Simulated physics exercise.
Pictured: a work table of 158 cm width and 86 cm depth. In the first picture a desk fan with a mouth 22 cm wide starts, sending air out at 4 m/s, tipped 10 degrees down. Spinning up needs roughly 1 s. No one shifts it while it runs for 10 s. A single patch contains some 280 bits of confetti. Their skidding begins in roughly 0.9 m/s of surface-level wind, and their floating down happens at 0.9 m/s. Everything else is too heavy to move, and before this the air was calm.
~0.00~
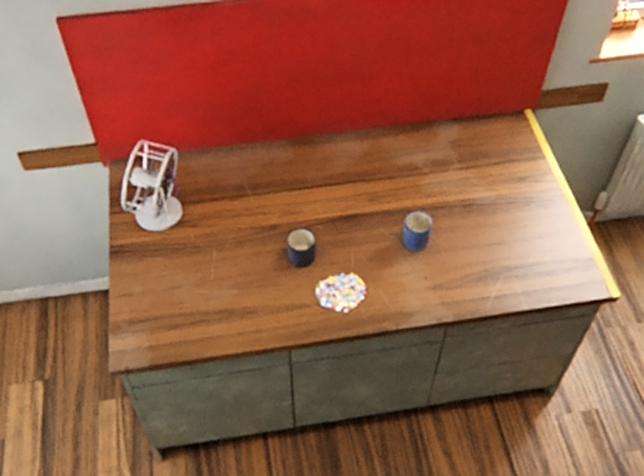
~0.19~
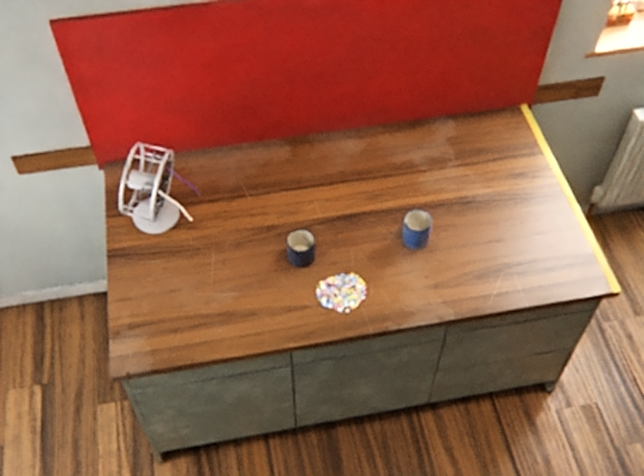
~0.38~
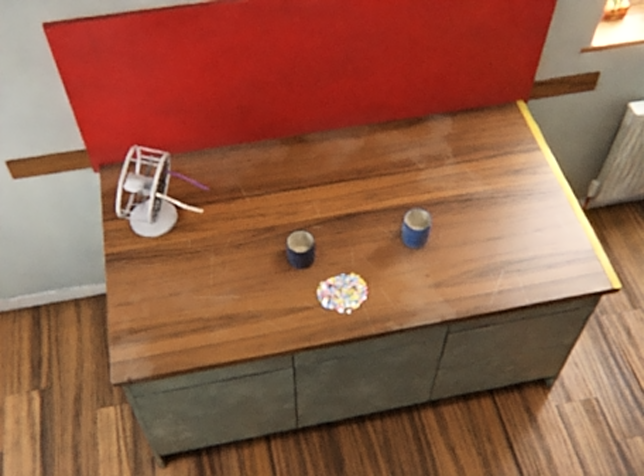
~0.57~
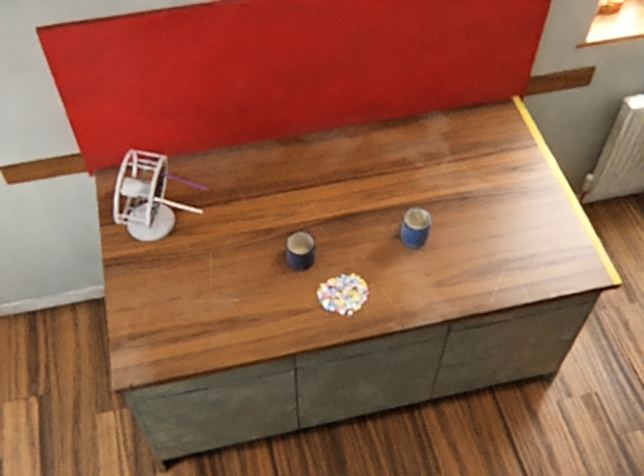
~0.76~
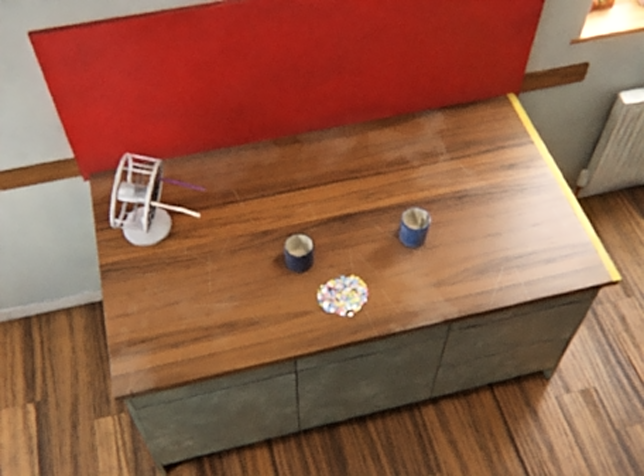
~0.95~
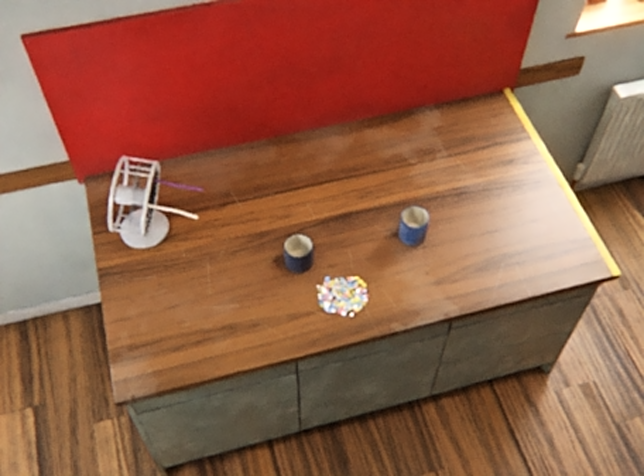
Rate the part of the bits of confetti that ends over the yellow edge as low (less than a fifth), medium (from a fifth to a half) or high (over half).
Low.
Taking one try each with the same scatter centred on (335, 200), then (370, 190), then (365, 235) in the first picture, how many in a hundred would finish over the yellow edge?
Roughly 100 %, then 100 %, then 50 %.
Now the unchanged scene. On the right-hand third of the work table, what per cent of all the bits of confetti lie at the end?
Share at the end: Close to 0 %.
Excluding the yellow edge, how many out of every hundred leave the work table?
Estimate: Near 100 %.
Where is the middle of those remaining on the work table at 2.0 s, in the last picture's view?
Near (378, 252).
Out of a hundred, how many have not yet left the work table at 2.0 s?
Roughly 20 %.
After 2.0 s, 1 % are over the yellow edge; the middle of those still in play is near (393, 258); 46 % have settled or left.
After 3.2 s, 3 % are over the yellow edge; 98 % have settled or left.
After 5.5 s, 3 % are over the yellow edge; 100 % have settled or left.
After 10.0 s, at the end, 3 % are over the yellow edge.
